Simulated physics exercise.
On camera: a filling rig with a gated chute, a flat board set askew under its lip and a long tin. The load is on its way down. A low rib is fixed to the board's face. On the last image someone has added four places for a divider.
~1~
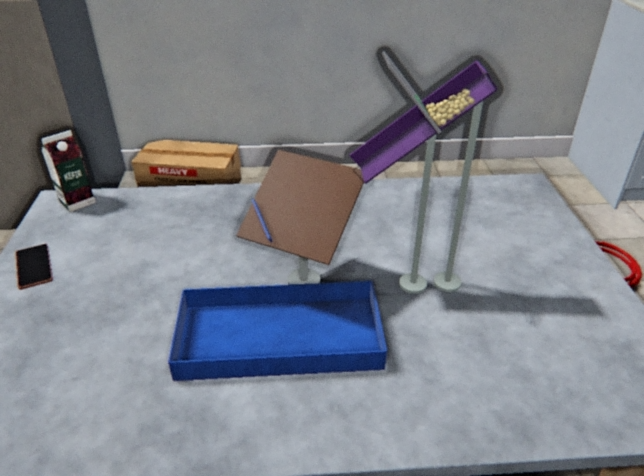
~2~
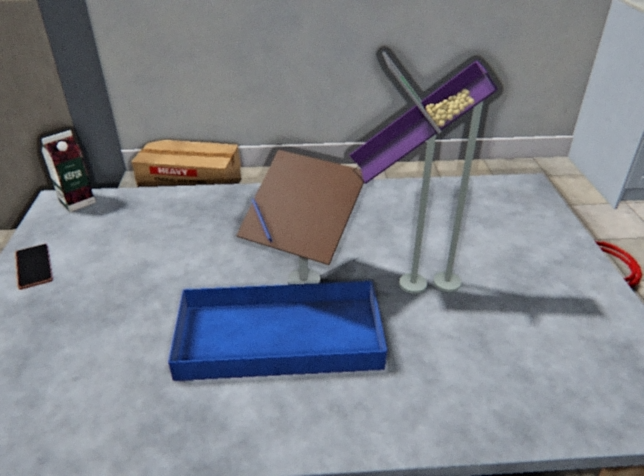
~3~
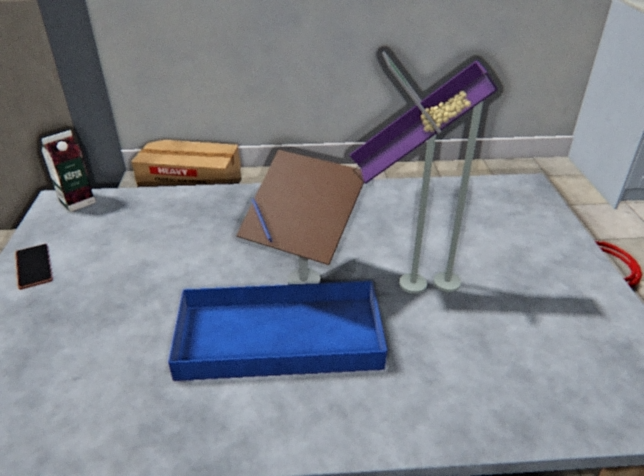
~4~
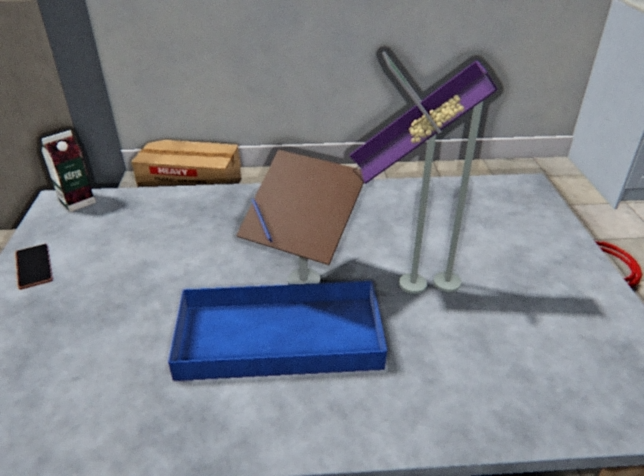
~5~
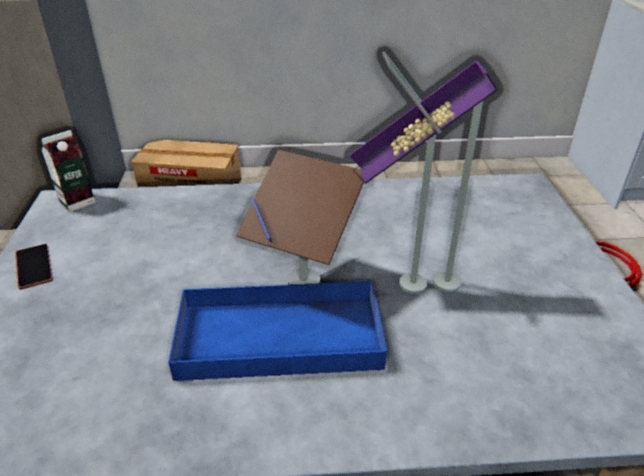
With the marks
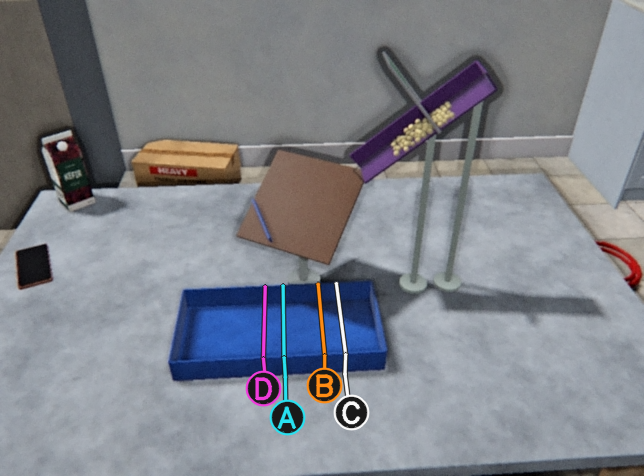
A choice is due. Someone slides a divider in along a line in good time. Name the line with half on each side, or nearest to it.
D.
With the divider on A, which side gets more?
Left.
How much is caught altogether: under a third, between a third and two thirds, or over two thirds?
Over two thirds.
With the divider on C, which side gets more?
Left.
On the marked copy, line A crosses the front rim at (284, 356); line B crosses the front rim at (324, 354); line C crosses the front rim at (345, 353); line D crosses the front rim at (263, 357).
If A is chosen, of what is caught, nearly all on the left of the divider, a stray few on the right.
If B is chosen, of what is caught, all on the left of the divider, none on the right.
If C is chosen, of what is caught, all on the left of the divider, none on the right.
If D is chosen, of what is caught, about two thirds on the left of the divider, about a quarter on the right.
